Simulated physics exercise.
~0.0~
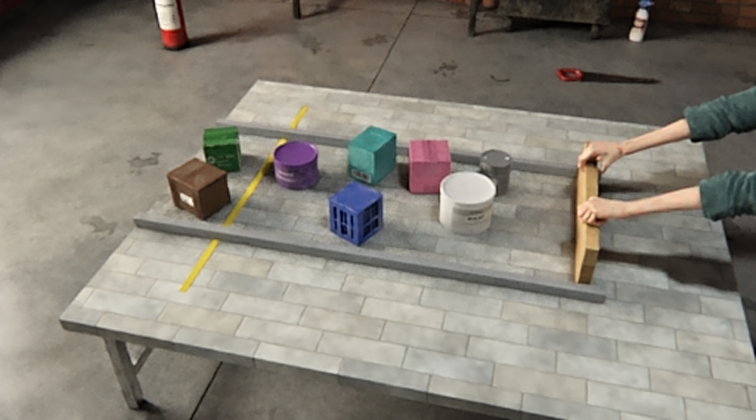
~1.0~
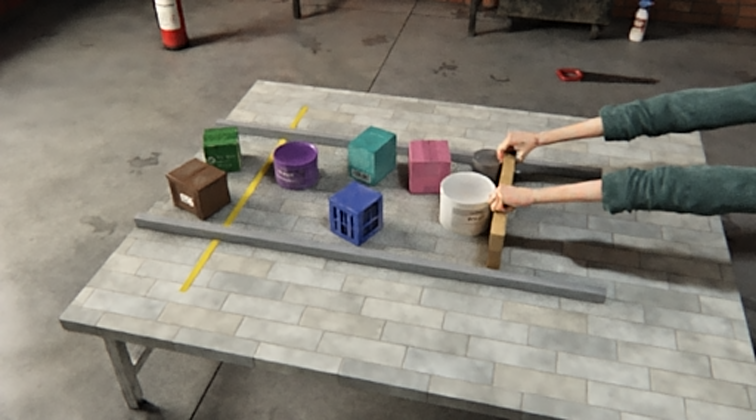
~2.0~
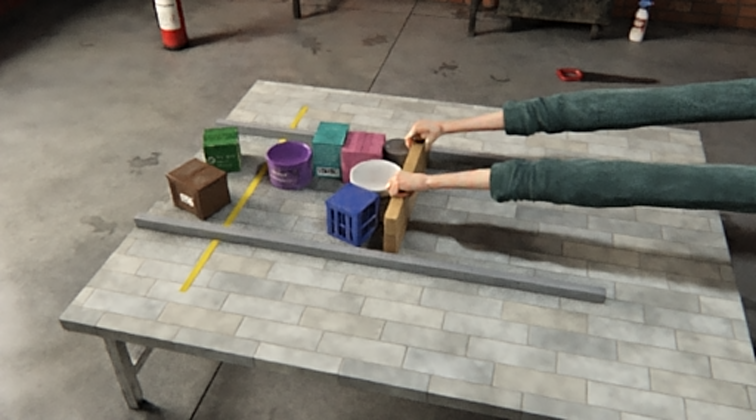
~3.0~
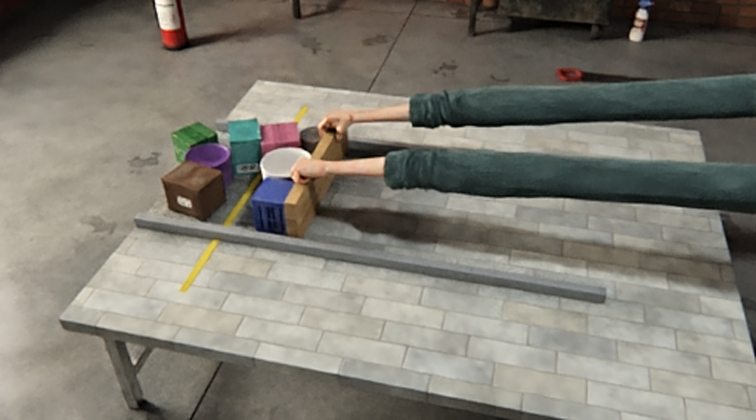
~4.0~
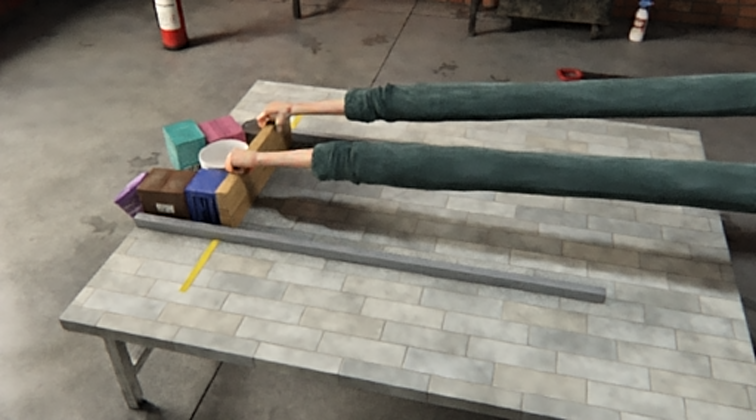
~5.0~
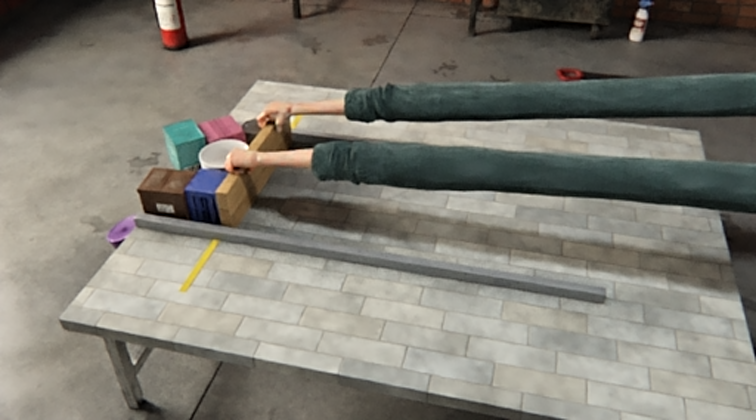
The video shows two hands pushing a wooden plank leftward across a tiled platform, gathering boxes, pails and a blue crate past a yellow tape line. The green box and purple pail go off the left end, while the others remain bunched against the plank as it stops.
